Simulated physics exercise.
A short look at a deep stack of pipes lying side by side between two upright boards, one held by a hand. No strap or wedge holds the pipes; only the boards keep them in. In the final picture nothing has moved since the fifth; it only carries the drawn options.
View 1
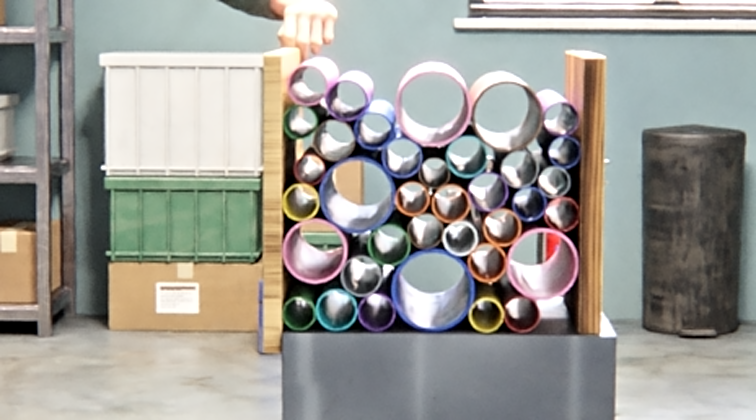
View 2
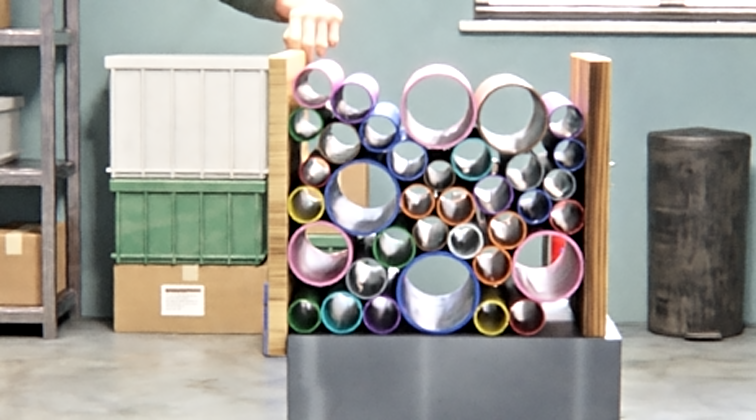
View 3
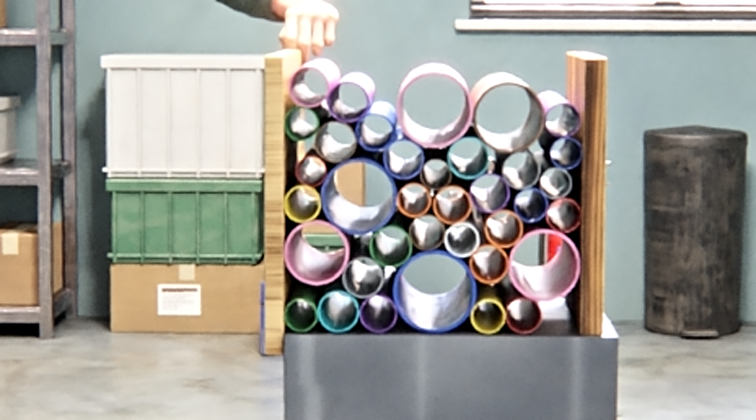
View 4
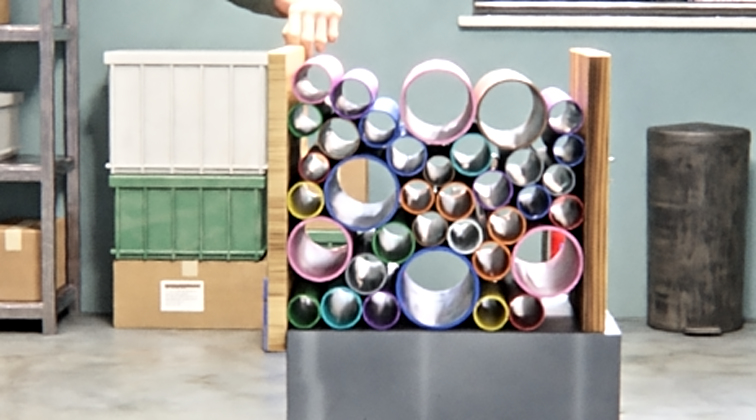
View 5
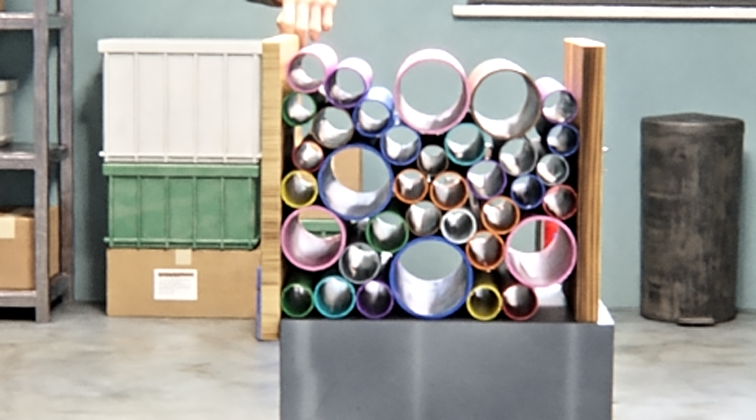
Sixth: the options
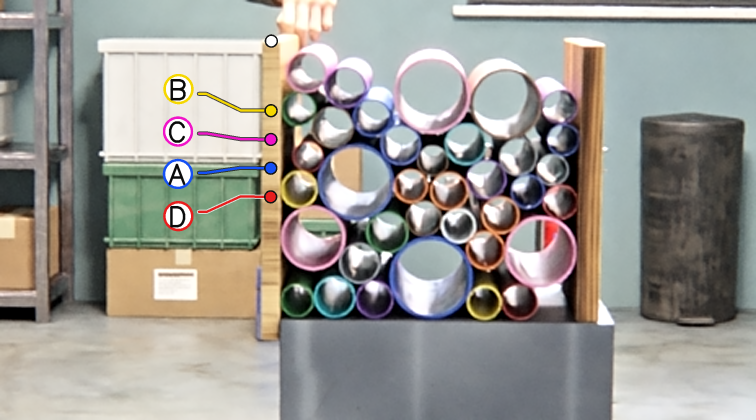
In a storage room, a hand rests on a board beside stacked pipes, which stay still.
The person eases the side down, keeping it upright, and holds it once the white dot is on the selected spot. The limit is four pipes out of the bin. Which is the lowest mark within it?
A is the limit.
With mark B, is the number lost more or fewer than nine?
It loses fewer than nine.
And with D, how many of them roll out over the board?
It comes to five.
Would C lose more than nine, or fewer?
It loses fewer than nine.
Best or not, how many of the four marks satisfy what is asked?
Three of the four.
On the marked copy, A at (271, 168); B at (271, 110); C at (271, 139); D at (271, 197); the white dot at (272, 41).
Following A. Soon after the start, top of the board (281, 103).
Later, top of the board (281, 168).
In the end, top of the board (281, 168), two out over the board.
As for the rest, B none out over the board; C none out over the board; D five out over the board.
